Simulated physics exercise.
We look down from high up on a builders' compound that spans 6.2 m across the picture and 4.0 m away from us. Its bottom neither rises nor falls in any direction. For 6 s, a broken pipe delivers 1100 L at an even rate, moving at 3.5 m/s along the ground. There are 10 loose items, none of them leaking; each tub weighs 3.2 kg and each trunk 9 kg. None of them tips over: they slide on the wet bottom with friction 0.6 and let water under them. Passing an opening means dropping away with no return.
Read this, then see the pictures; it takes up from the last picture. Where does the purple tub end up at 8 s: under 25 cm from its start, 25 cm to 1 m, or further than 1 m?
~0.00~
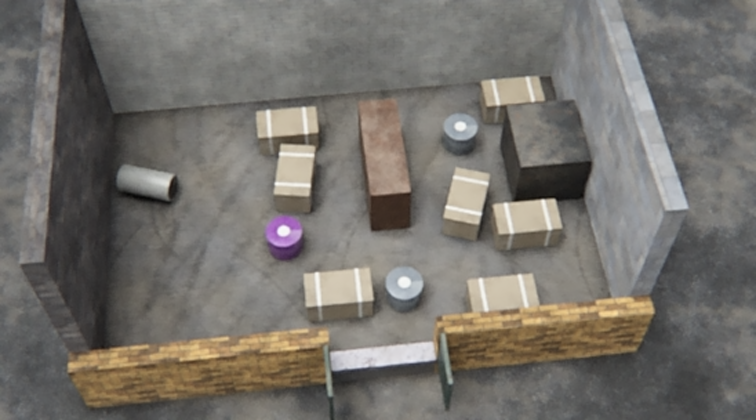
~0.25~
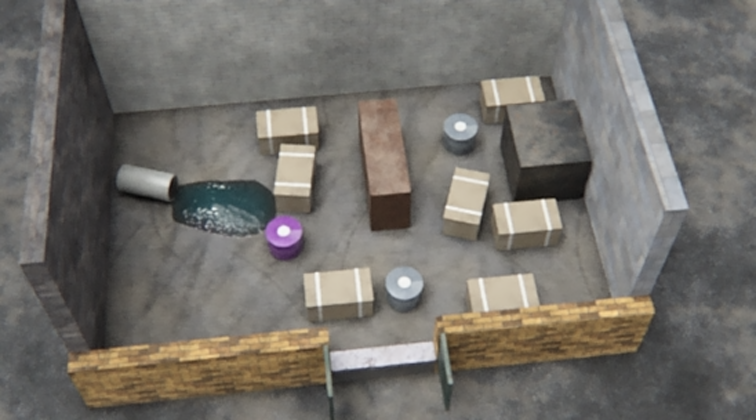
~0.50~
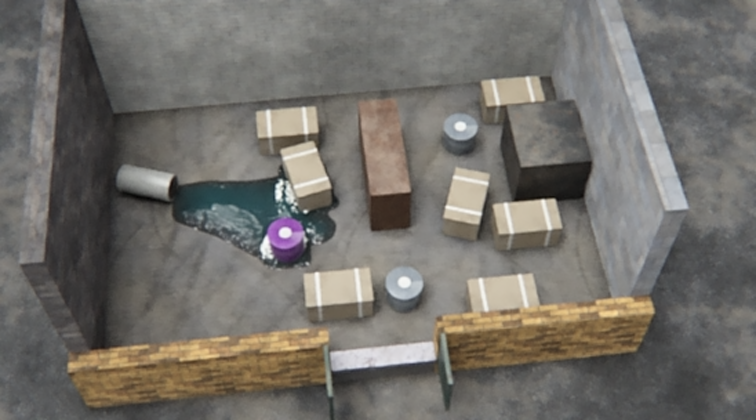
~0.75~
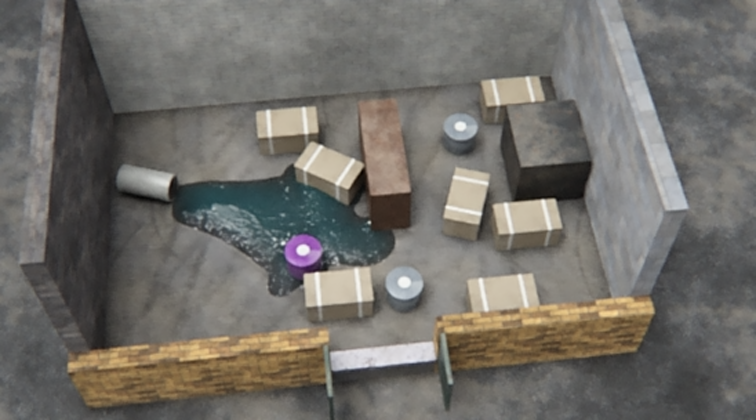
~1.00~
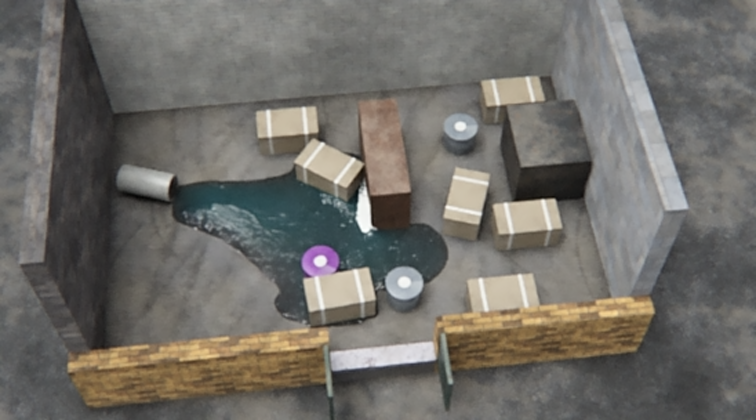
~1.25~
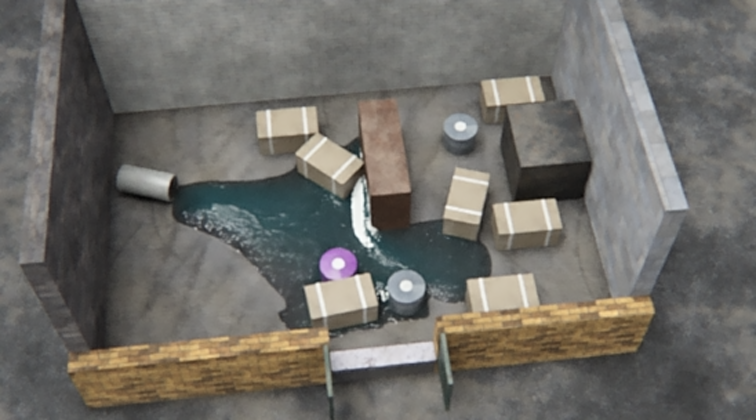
Pretty sure it gets shoved far.
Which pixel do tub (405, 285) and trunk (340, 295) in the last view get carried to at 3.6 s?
Approx. (472, 298); approx. (350, 326).
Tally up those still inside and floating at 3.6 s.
At that time the total is 3.
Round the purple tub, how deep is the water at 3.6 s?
7 cm or so.
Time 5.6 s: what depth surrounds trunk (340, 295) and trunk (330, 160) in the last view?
2 and 4 cm.
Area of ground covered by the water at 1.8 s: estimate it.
Wet area: Approx. 8.0 m2.
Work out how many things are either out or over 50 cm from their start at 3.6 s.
By then the count is 4.
After 1.8 s the purple tub is near (394, 281), 1.5 m from its start, afloat; 0 of 10 are out; 1 afloat.
After 3.6 s the purple tub is near (544, 273), 3.2 m from its start, afloat; 0 of 10 are out; 3 afloat.
After 5.6 s the purple tub is near (580, 210), 3.7 m from its start, afloat; 0 of 10 are out; 5 afloat.
After 8.0 s the purple tub is near (448, 222), 2.1 m from its start, afloat; 0 of 10 are out; 7 afloat.
